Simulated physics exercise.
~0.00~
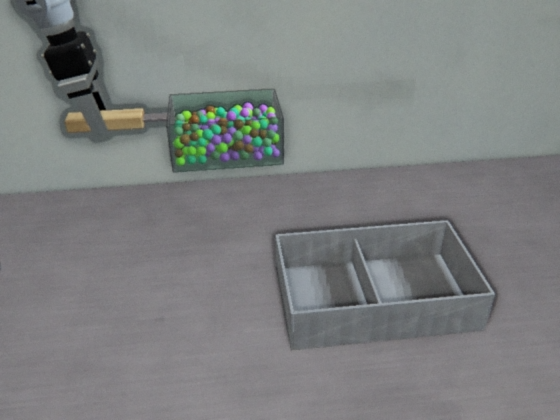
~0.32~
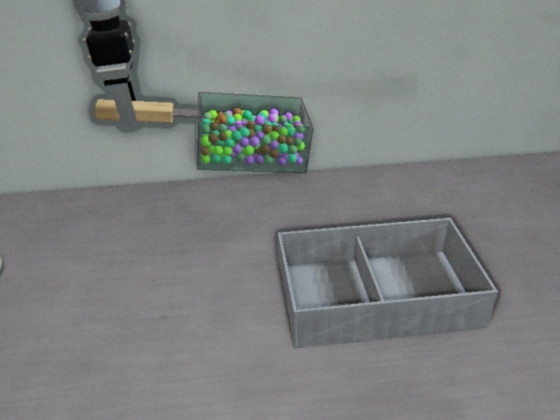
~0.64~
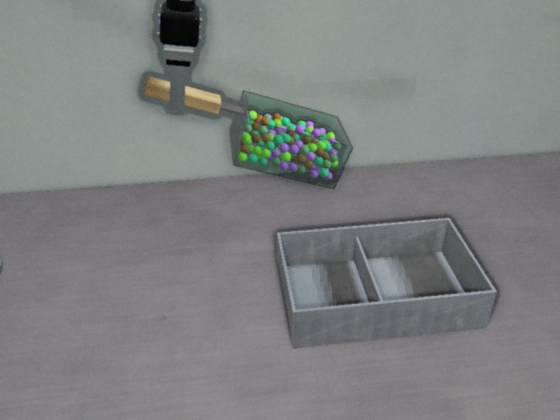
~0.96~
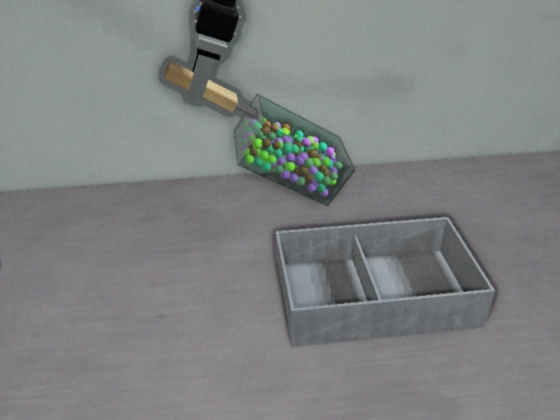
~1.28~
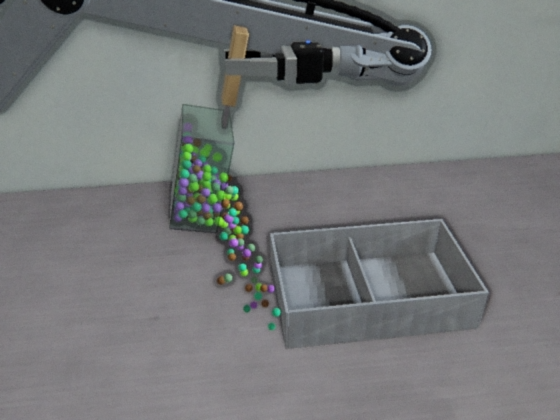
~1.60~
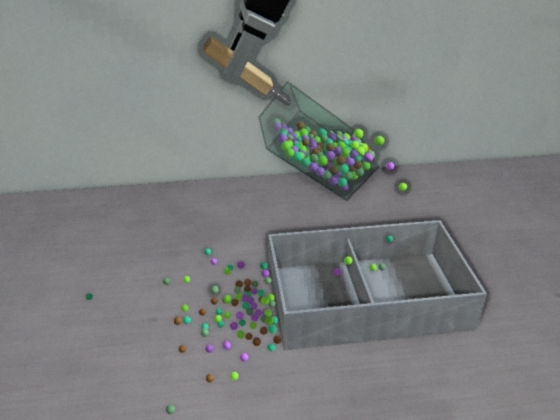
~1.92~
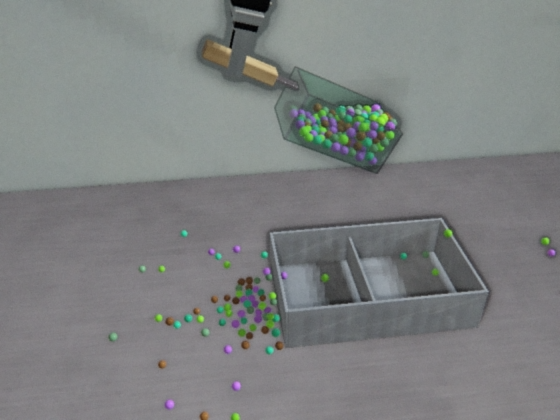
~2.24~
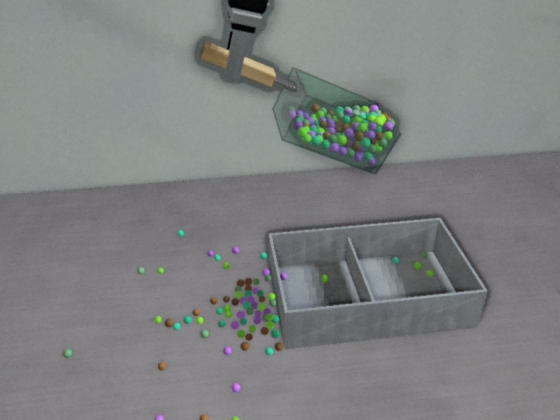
A robot arm tips a clear box, spilling many colourful balls beside the divided tray.
